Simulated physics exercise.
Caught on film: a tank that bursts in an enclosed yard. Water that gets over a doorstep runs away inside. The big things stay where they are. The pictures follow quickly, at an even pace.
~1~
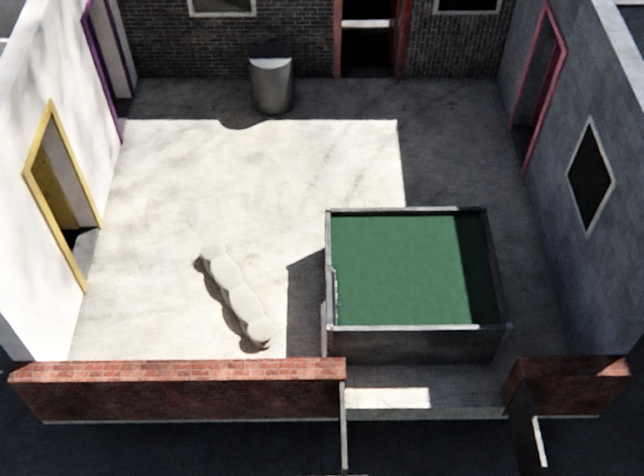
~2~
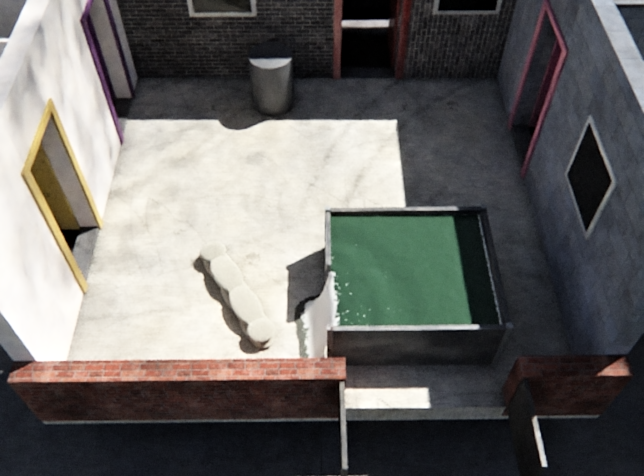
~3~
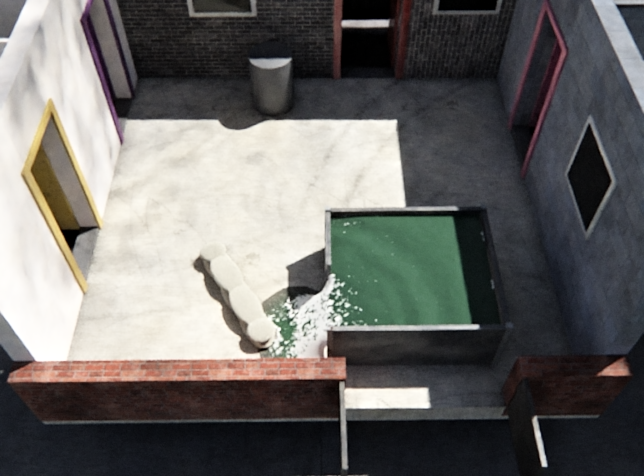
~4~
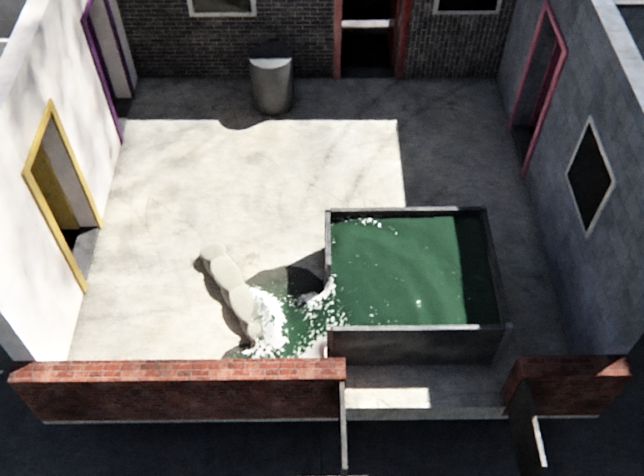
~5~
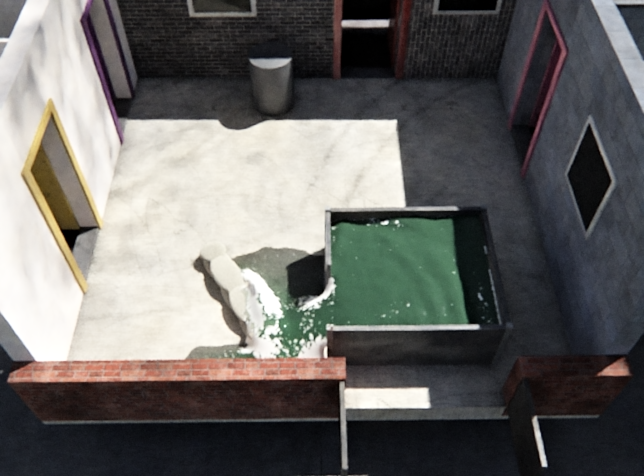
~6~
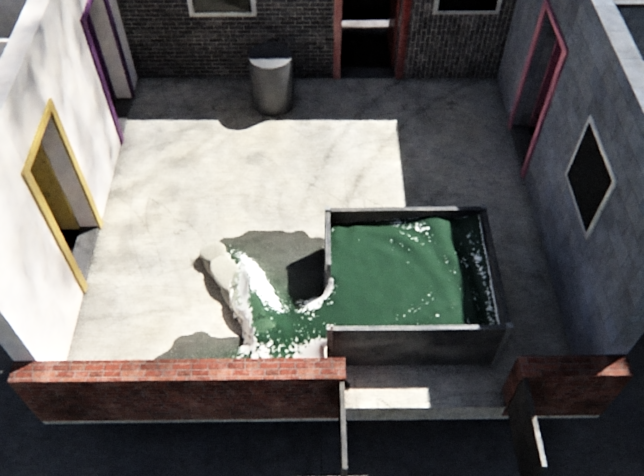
A square tank of still green water in a walled yard burst open on its left side, and foaming water poured out, reached the lumpy pale object nearby and spread across the sunlit floor.
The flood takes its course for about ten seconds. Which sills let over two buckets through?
The pink door admits no more than that; the purple door lets in a lot; the yellow door lets in a lot; the red door lets in a lot.
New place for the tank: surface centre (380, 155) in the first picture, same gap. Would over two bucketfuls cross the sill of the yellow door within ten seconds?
In short: The yellow door floods.
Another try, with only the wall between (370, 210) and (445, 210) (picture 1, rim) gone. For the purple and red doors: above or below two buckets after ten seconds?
My reading: Purple door takes more, red door takes more.
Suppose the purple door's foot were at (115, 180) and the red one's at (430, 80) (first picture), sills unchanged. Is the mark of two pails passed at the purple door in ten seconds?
In short: The purple one passes that mark.
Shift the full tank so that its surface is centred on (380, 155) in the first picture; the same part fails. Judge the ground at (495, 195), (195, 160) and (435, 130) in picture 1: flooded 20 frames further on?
In that order: Dry, wet, not flooded.
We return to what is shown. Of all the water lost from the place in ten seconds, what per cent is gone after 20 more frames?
Close to 15 %.
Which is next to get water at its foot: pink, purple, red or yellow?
It is the yellow door.
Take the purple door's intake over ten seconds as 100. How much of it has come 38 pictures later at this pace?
Close to 25 %.
A moment on, water covers 25 % of the floor; the pink door not reached, the purple door not reached, the yellow door not reached, the red door not reached.
Next, water covers 50 % of the floor; the pink door not reached, the purple door not reached, the yellow door wet at the sill, nothing in, the red door not reached.
Then, water covers 65 % of the floor; the pink door not reached, the purple door under two buckets in, the yellow door over two buckets in, the red door under two buckets in.
Later, water covers 75 % of the floor; the pink door not reached, the purple door over two buckets in, the yellow door over two buckets in, the red door over two buckets in.
In the end, water covers 95 % of the floor; the pink door wet at the sill, nothing in, the purple door far over two buckets in, the yellow door over two buckets in, the red door over two buckets in.
